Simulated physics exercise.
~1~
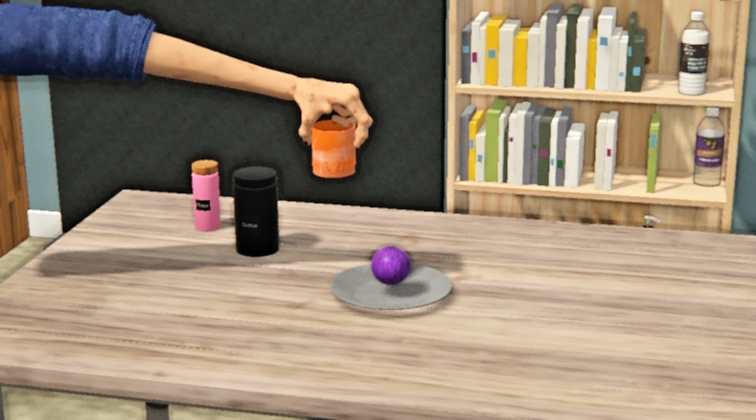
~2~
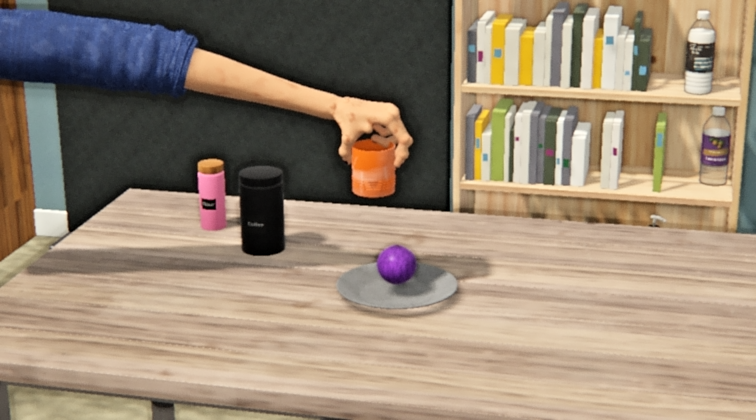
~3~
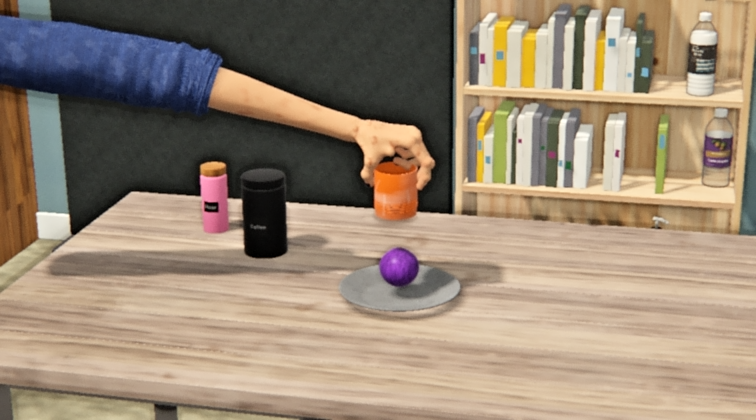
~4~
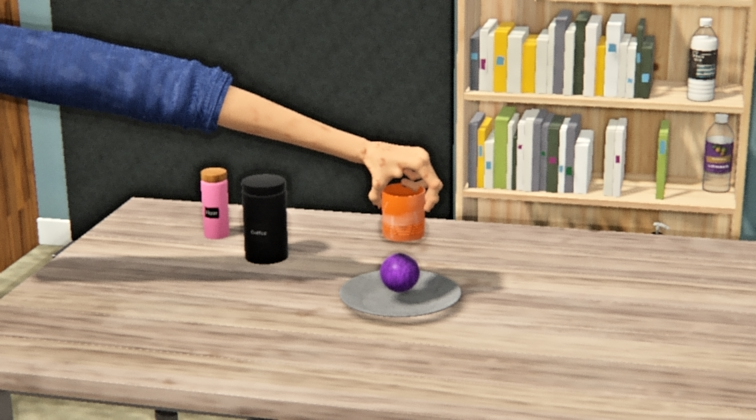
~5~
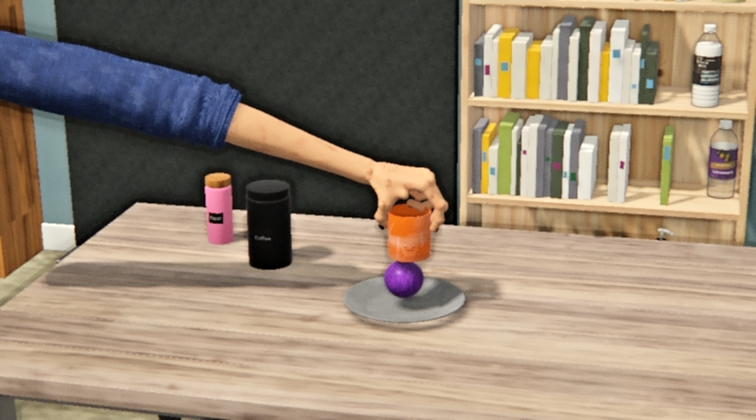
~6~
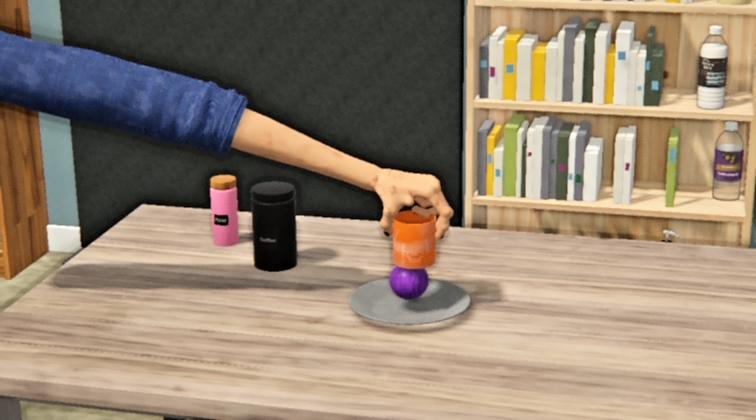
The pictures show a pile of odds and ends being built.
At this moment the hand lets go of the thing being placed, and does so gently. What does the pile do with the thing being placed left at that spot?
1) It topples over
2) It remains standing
(1) It topples over.
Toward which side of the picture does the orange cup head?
Direction of travel: Rightward.
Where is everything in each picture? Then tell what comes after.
On its way; orange cup (334, 149); pink shaker (206, 196), in the first frame.
On its way; orange cup (374, 168); grey plate (397, 289), in the second frame.
On its way; orange cup (396, 191); pink shaker (215, 198), in the third frame.
On its way; orange cup (404, 212); grey plate (400, 297), in the fourth frame.
On its way; orange cup (410, 233); pink shaker (219, 209), in the fifth frame.
Set down, still held; orange cup (415, 240); grey plate (409, 305), in the sixth frame.
Then, 0.40 s later than the last frame, orange cup now fallen.
Then, 0.60 s later than the last frame, things are still on the move.
When it is over, fallen, orange cup; the other 4 as before. End places, in pixels of the last picture, orange cup near (510, 298). The pile gives way.
